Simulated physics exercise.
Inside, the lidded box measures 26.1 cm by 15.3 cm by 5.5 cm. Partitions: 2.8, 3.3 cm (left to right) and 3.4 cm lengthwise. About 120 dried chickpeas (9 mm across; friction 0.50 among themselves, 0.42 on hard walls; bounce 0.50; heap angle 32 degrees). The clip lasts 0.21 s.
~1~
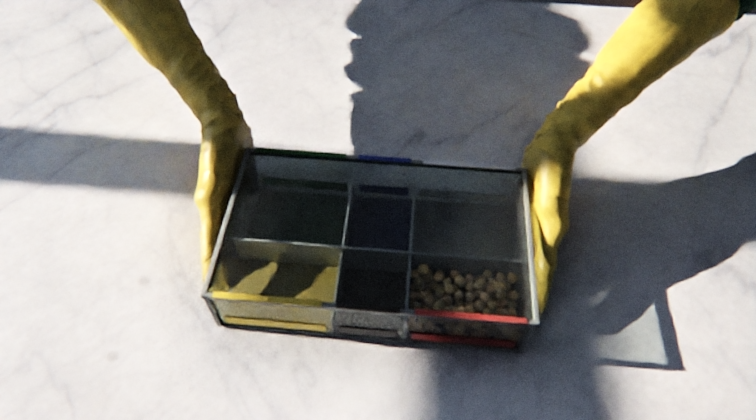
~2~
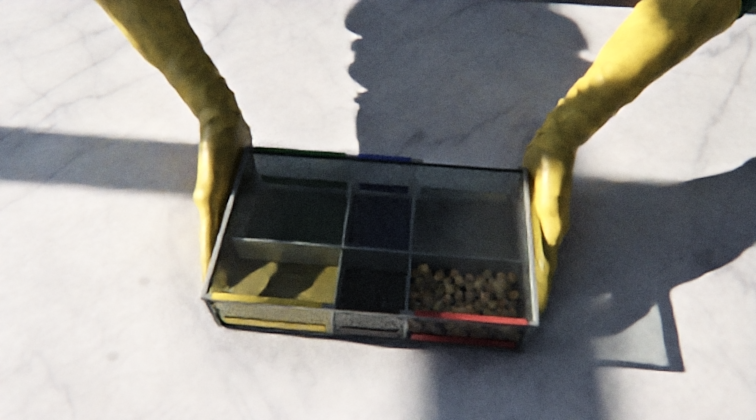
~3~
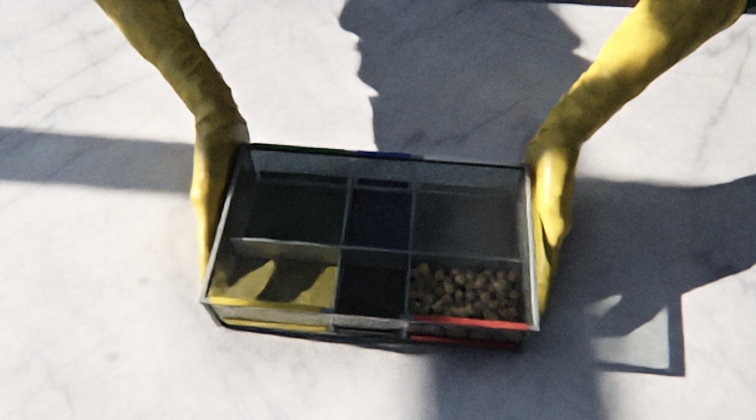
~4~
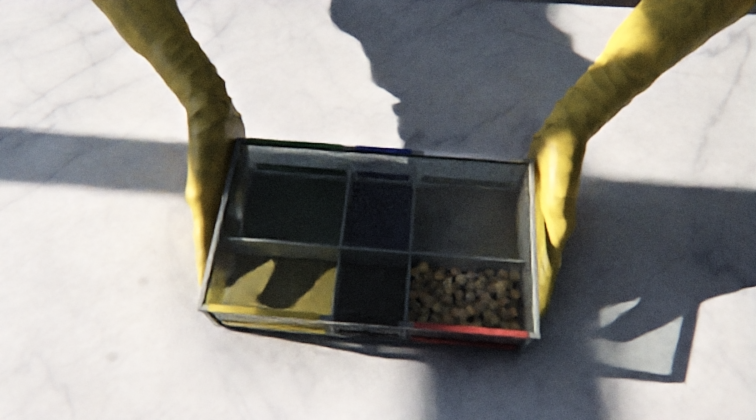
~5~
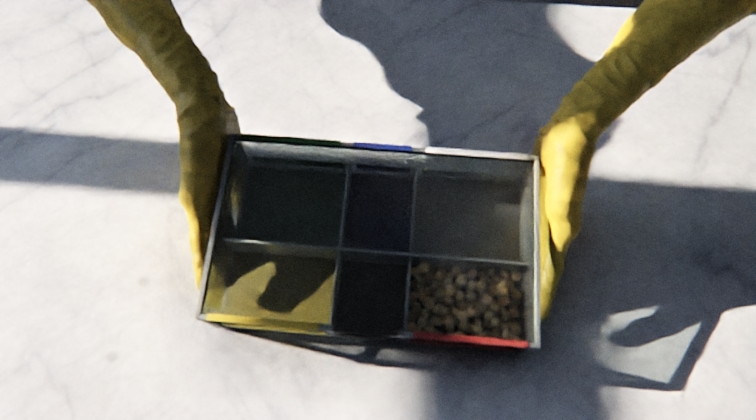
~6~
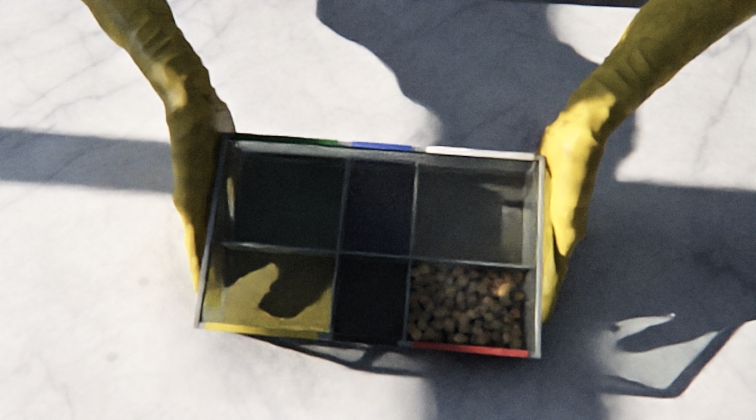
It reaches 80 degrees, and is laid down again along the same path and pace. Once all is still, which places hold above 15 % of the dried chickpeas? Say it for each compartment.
Red compartment: Above; blue compartment: Below; green compartment: Below; yellow compartment: Below; white compartment: Below; black compartment: Below.
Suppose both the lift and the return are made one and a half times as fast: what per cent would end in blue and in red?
Then: Blue 0, red 100.
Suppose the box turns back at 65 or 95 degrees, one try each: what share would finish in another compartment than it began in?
Some 0 and 5 per cent.
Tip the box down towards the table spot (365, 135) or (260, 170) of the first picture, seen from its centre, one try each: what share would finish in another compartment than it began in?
About 45 and 60 per cent.
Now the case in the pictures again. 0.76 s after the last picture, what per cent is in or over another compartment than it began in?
Some 0 per cent.
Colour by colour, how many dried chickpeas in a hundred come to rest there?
Red 100; blue 0; green 0; yellow 0; white 0; black 0.
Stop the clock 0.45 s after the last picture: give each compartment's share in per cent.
Red 100, blue 0, green 0, yellow 0, white 0, black 0.
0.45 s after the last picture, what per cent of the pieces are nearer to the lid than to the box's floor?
Roughly 10 per cent.
Then, 0.45 s after the last picture, tilt 78 degrees; red 100 %.
Then, 0.76 s after the last picture, tilt 32 degrees; red 100 %.
Then, 1.16 s after the last picture, tilt 0 degrees; red 100 %.
In the end, red 100 %, blue 0 %, green 0 %, yellow 0 %, white 0 %, black 0 %.
